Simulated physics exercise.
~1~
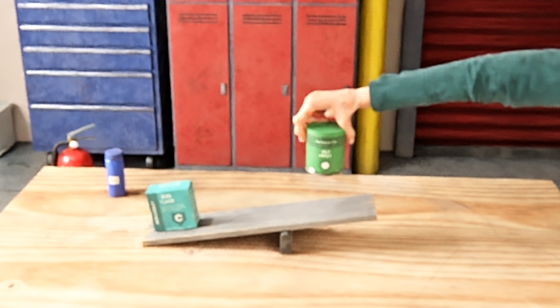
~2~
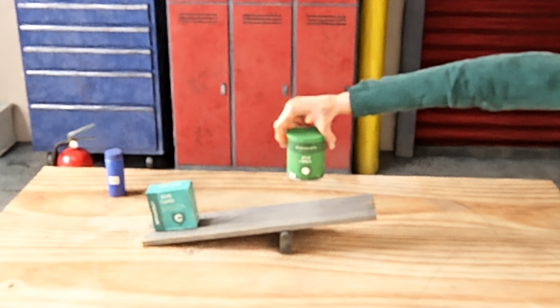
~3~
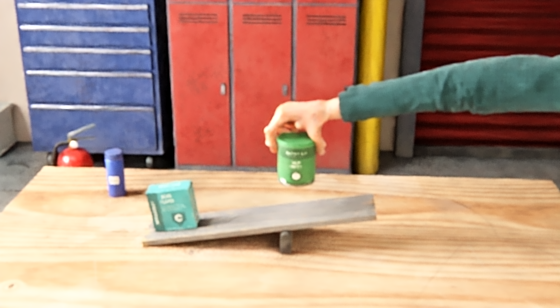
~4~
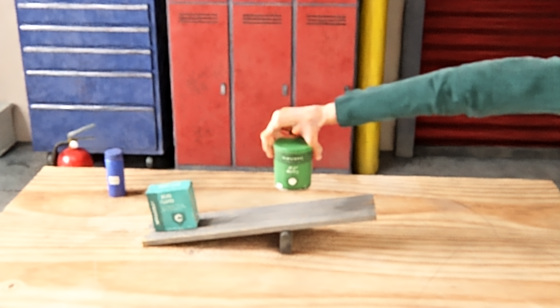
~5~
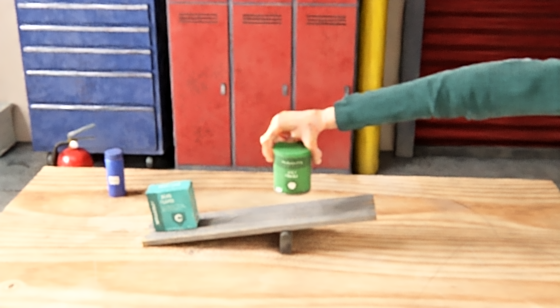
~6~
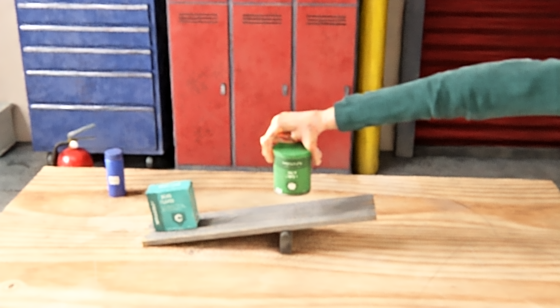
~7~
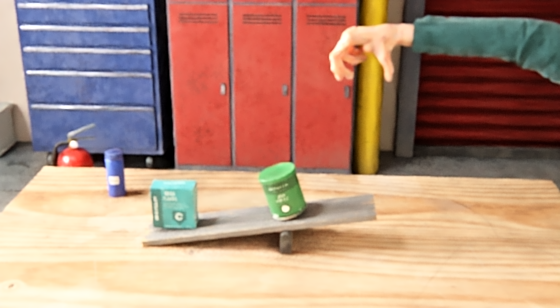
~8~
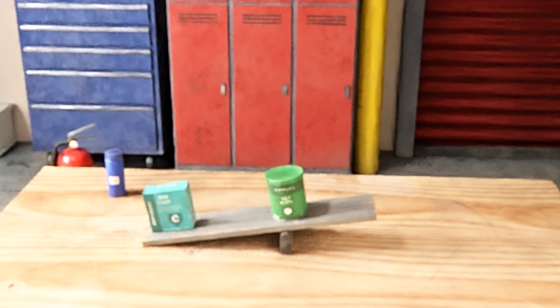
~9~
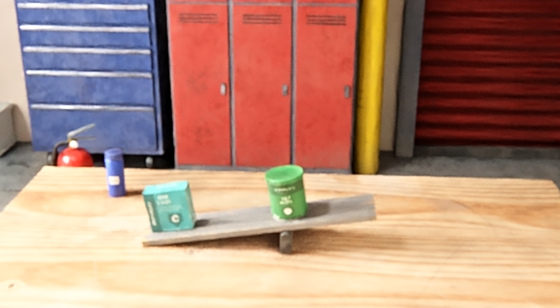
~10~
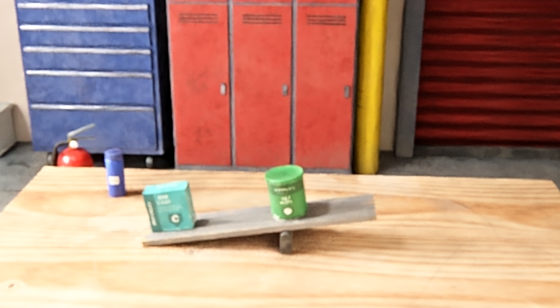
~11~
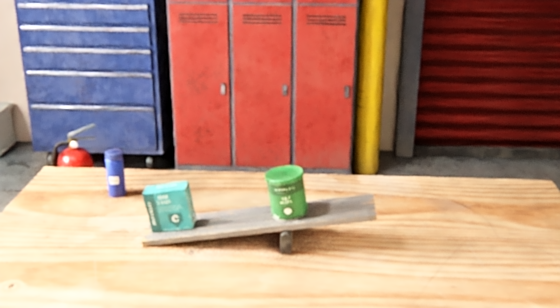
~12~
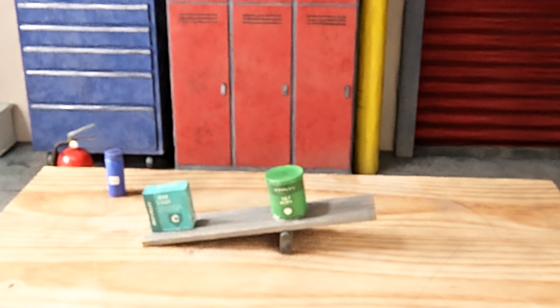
A hand in a green sleeve held a green tin above a tilted grey plank with a turquoise packet at its low left end, then let go and drew back. The tin dropped, rocked upright near the middle and stayed, the plank still leaning left.
